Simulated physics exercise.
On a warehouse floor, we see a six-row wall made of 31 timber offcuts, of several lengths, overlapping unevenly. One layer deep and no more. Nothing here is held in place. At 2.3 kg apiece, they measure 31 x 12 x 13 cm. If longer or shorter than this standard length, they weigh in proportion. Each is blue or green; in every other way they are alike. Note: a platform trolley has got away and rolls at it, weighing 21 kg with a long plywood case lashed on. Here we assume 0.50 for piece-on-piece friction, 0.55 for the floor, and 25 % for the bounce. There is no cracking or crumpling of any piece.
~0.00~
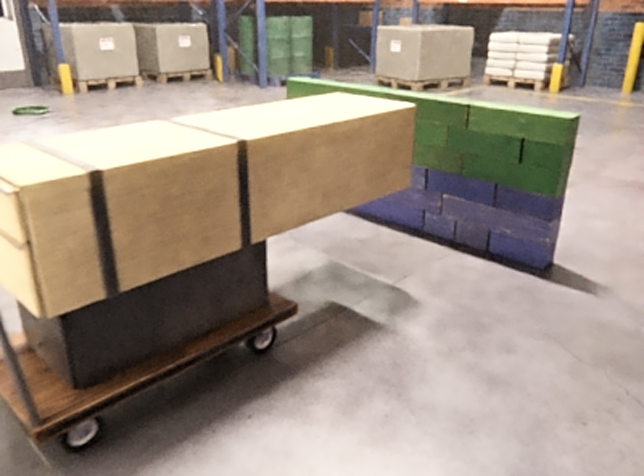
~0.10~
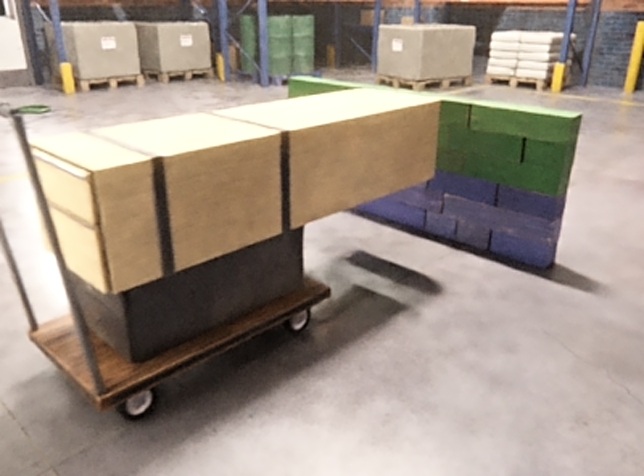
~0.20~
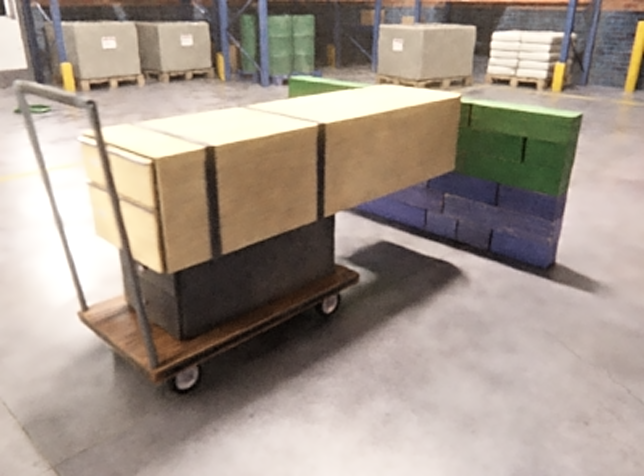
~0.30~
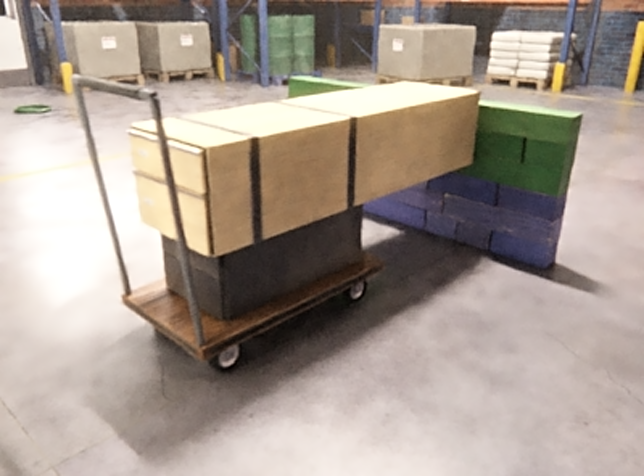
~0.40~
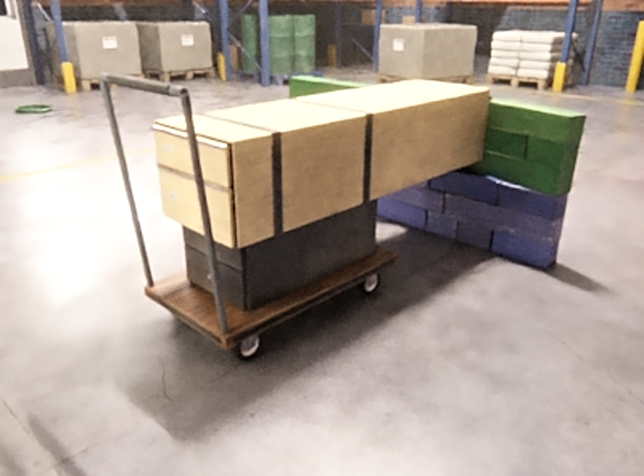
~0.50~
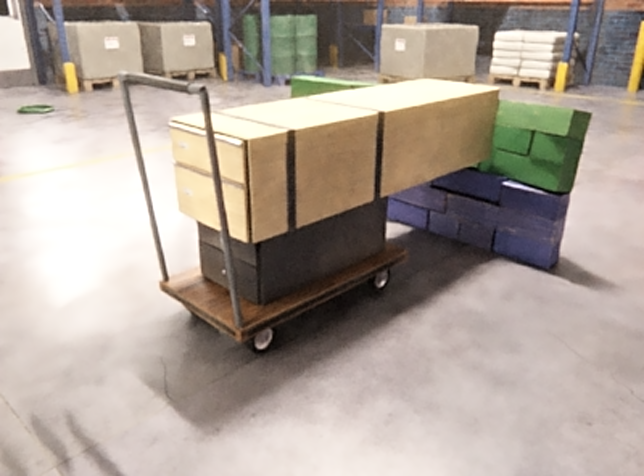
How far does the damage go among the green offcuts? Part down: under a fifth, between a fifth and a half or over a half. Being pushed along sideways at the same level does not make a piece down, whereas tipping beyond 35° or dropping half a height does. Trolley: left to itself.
Tally: Past the halfway mark.
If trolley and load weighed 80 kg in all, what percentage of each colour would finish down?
Down by colour: Blue 10, green 70 per cent.
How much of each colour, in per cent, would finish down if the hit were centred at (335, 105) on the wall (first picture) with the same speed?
The blue ones would be 10 per cent down and the green ones 50 per cent.
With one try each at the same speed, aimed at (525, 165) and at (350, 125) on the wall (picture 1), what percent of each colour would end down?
Blue 20 then 10, green 50 then 70 per cent.
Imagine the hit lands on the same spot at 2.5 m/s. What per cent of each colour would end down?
In that case blue 10, green 70 per cent.
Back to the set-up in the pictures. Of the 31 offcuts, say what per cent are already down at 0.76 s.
At that instant, 35 percent.
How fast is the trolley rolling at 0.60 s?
The trolley is doing roughly 0.5 m/s at that moment.
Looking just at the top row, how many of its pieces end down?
The number comes to 3.
After 0.60 s, load 18 cm past the wall's line, still rolling; 1 of the 15 green offcuts down (1 of 31 in all colours); top green offcut 24° from how it stood, 6 cm lower; top blue offcut 13 mm from its place.
After 0.76 s, load 25 cm past the wall's line, still rolling; 10 of the 15 green offcuts down (11 of 31 in all colours); top green offcut 57° from how it stood, 29 cm lower.
After 0.94 s, load 33 cm past the wall's line, still rolling; 10 of the 15 green offcuts down (11 of 31 in all colours); top green offcut upside down.
After 1.30 s, load 46 cm past the wall's line, still rolling; 10 of the 15 green offcuts down (11 of 31 in all colours); top green offcut 7° from how it stood, 64 cm lower.
In the end (2.3 s), load 70 cm past the wall's line, still rolling; 10 of the 15 green offcuts down (11 of 31 in all colours); top green offcut 65 cm lower; top blue offcut unmoved. That is 67 per cent. From the last view, middles, top green offcut near (472, 169), top blue offcut near (422, 171).
